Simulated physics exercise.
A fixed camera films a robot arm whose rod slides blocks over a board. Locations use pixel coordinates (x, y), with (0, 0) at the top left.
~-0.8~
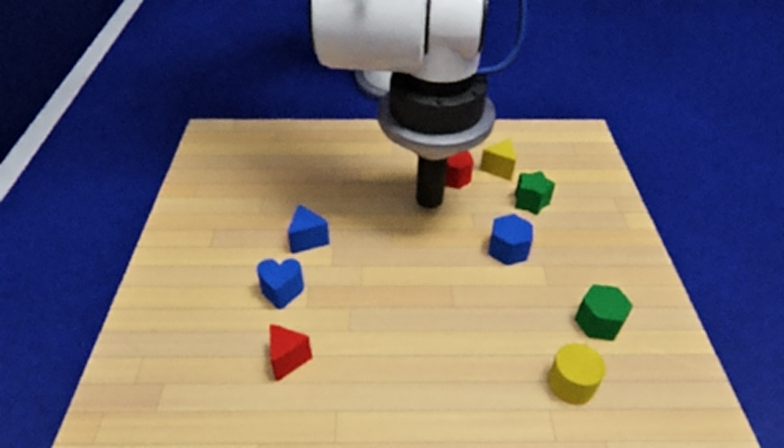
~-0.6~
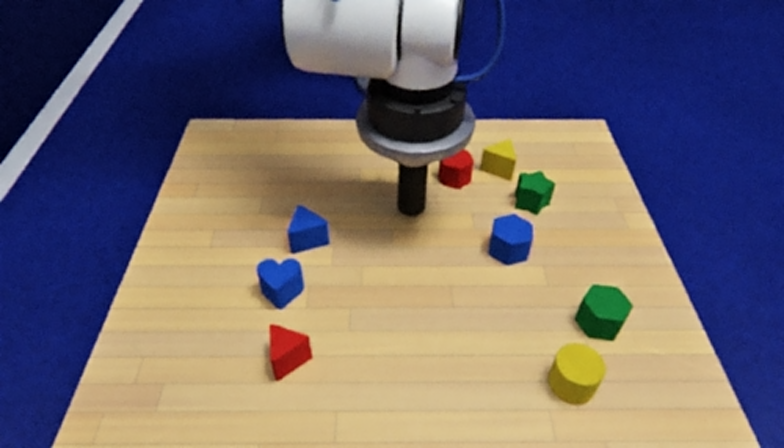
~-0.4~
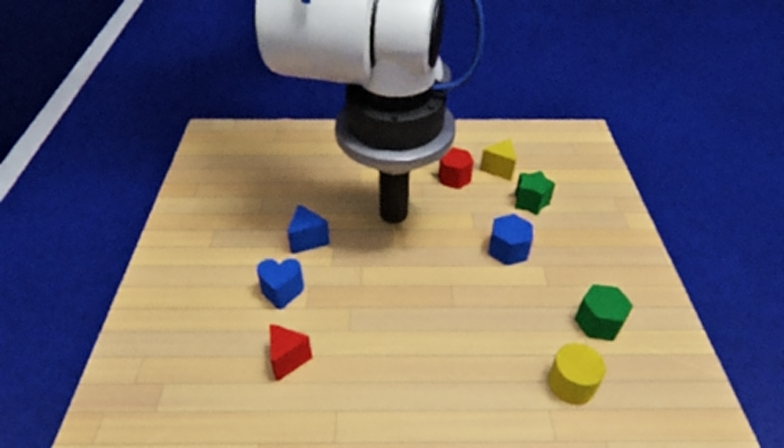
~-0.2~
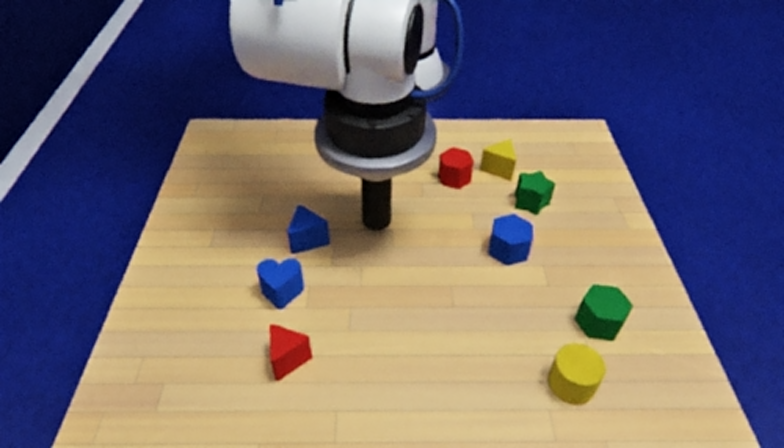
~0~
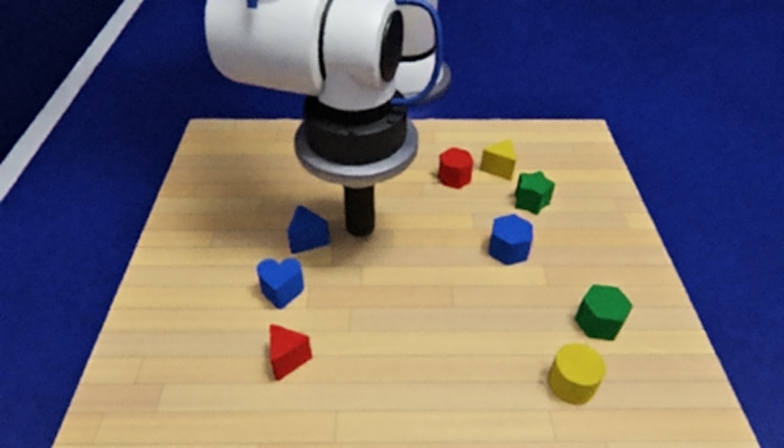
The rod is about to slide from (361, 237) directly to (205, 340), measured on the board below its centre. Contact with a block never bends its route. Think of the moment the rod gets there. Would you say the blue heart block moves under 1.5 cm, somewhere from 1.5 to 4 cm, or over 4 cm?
More than 4 cm.
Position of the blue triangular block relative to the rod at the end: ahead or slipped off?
The block gets away.
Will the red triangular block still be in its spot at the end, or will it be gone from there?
It keeps its spot.
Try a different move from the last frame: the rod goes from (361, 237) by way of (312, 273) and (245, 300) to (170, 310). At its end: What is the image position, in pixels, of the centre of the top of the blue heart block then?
The top centre is at (187, 319).
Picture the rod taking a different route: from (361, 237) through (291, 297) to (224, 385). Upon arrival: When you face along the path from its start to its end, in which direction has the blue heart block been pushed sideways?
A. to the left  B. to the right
Letter B.
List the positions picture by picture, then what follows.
The first frame shows lower end of the rod (430, 199), tops of blocks, blue heart block (278, 271), red triangular block (284, 340), blue triangular block (305, 219).
The second frame shows rod (411, 207), blocks as before.
The third frame shows rod (394, 214), blocks as before.
The fourth frame shows rod (377, 221), blocks as before.
The fifth frame shows rod (361, 227), blue heart block (278, 271), red triangular block (284, 340), blue triangular block (305, 219).
On the path given first. One third of the way, rod (313, 258); nothing pushed yet.
Two thirds of the way, rod (260, 293); blue heart block (224, 302).
At the end, rod (201, 331); blue heart block (165, 337), turned 55° clockwise; red triangular block not moved; blue triangular block not moved.
